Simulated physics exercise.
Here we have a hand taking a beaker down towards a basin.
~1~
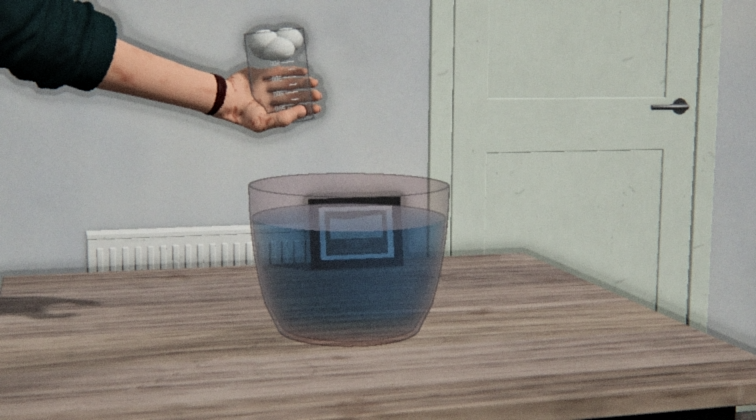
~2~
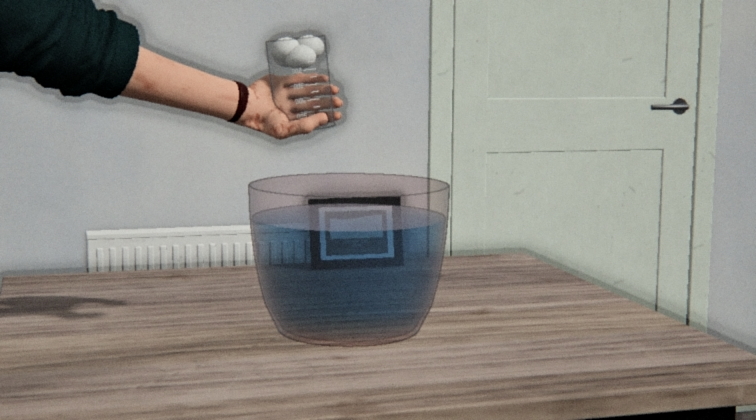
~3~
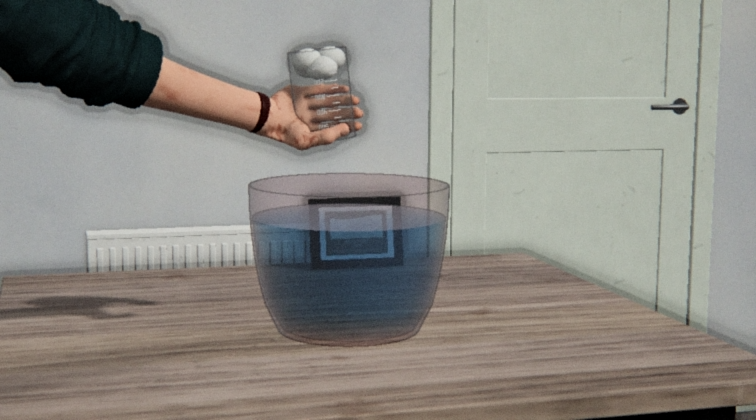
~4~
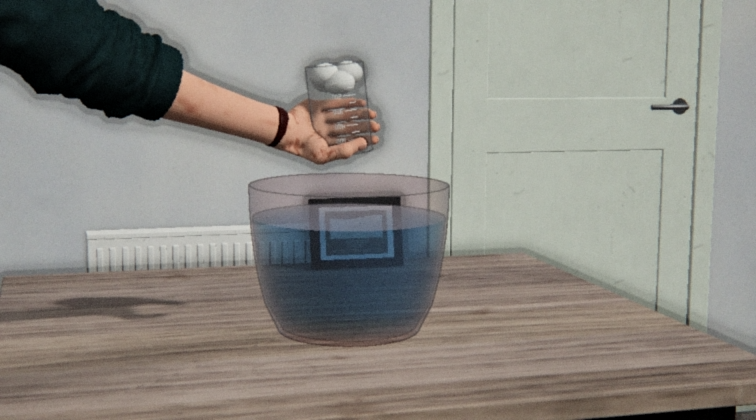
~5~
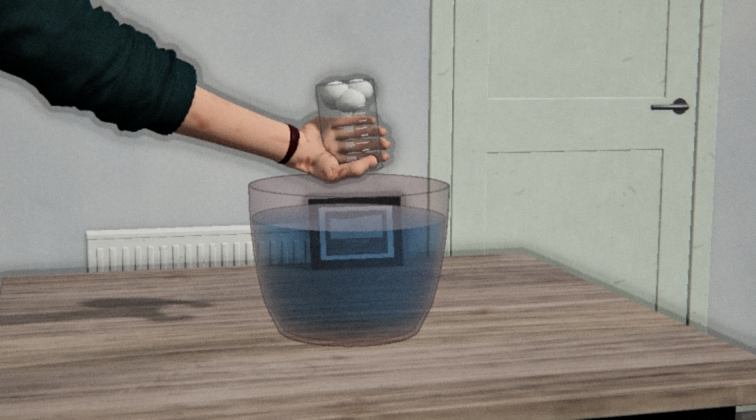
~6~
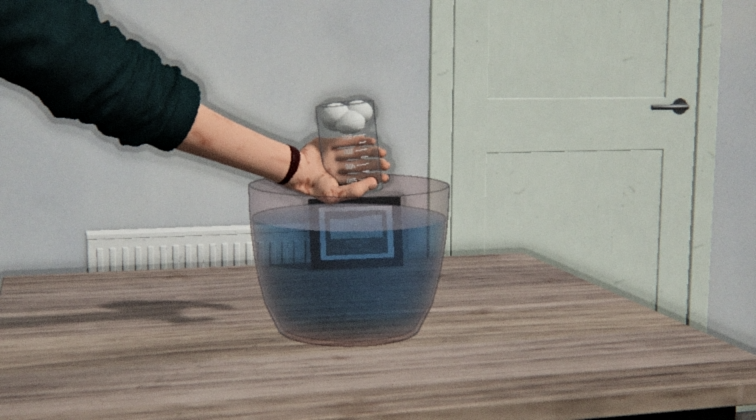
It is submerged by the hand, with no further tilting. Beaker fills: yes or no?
No.
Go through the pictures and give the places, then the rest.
In the first frame, beaker (279, 77) mouth down; above the basin.
In the second frame, beaker (301, 84) mouth down; paper towel (297, 50); coming down.
In the third frame, beaker (322, 95) mouth down; lower.
In the fourth frame, beaker (339, 109) mouth down; paper towel (336, 76); lower still.
In the fifth frame, beaker (349, 127) mouth down; close to the surface.
In the sixth frame, beaker (349, 148) mouth down; paper towel (346, 115); just over the surface.
Shortly, the beaker enters the water.
Then, air is trapped inside and holds the level down.
At the finish, the beaker is under, still full of air, and the paper towel is dry.
